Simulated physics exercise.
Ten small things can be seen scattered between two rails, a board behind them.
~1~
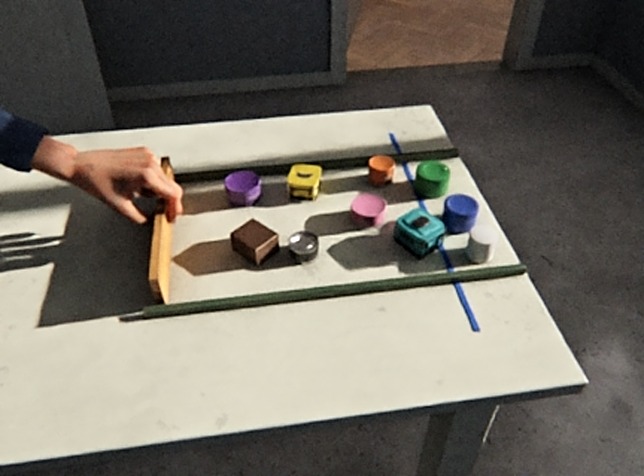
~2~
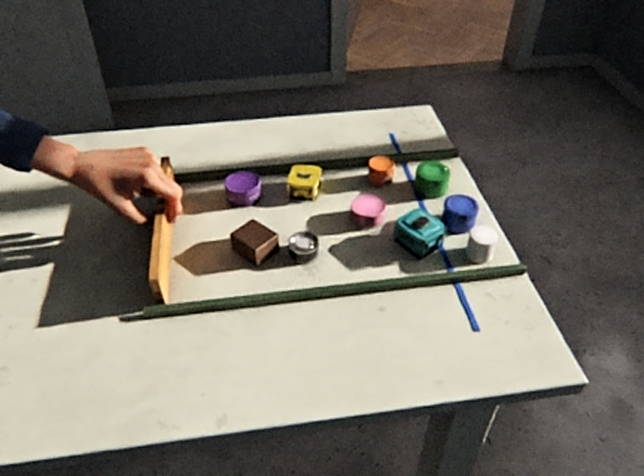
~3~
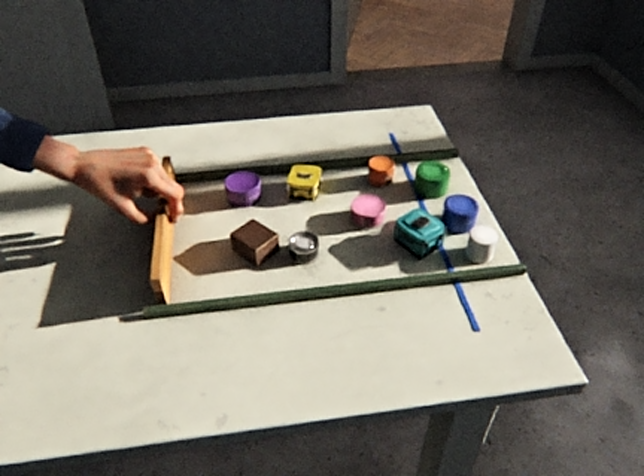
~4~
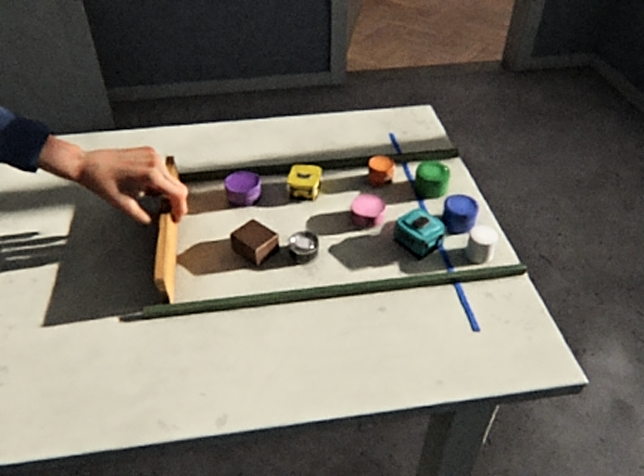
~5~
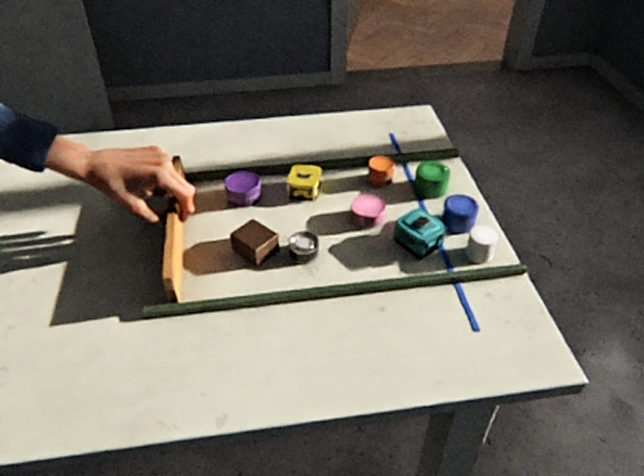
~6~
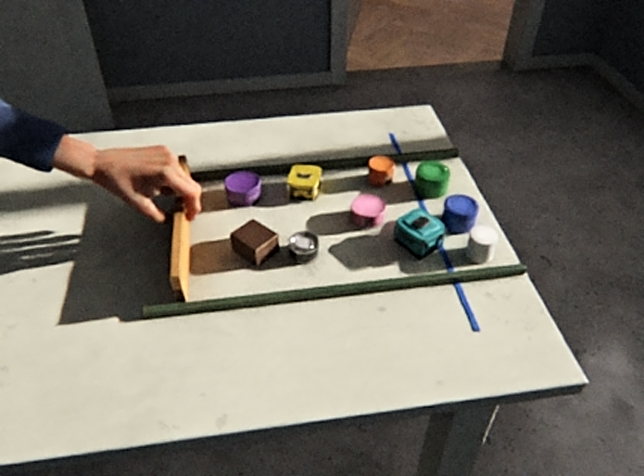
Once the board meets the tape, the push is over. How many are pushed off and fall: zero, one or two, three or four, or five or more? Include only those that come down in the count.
One or two spill over.
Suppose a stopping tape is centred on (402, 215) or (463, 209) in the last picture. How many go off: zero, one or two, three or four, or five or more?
In turn: No fall at all, then more than four.
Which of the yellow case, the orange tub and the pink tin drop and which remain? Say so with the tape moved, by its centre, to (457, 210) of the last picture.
First the yellow case, which leaves the top, then the orange tub, which leaves the top, and the pink tin, which stays on top.
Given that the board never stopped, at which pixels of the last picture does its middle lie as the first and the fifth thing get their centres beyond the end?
(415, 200) and (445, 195).
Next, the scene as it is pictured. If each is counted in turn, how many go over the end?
Fallen: 2.
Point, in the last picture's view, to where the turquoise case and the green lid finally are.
The turquoise case ends up near (489, 230), and the green lid near (458, 185).
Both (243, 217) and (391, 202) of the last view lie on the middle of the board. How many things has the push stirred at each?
By then 3, and 10.
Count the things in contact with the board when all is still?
Result: 4 in all.
Soon after, none off yet; white lid at rest near (481, 245); blue lid at rest near (460, 214); green lid at rest near (432, 180).
At rest, the number that fall off is one or two; fallen, orange tub and white lid.
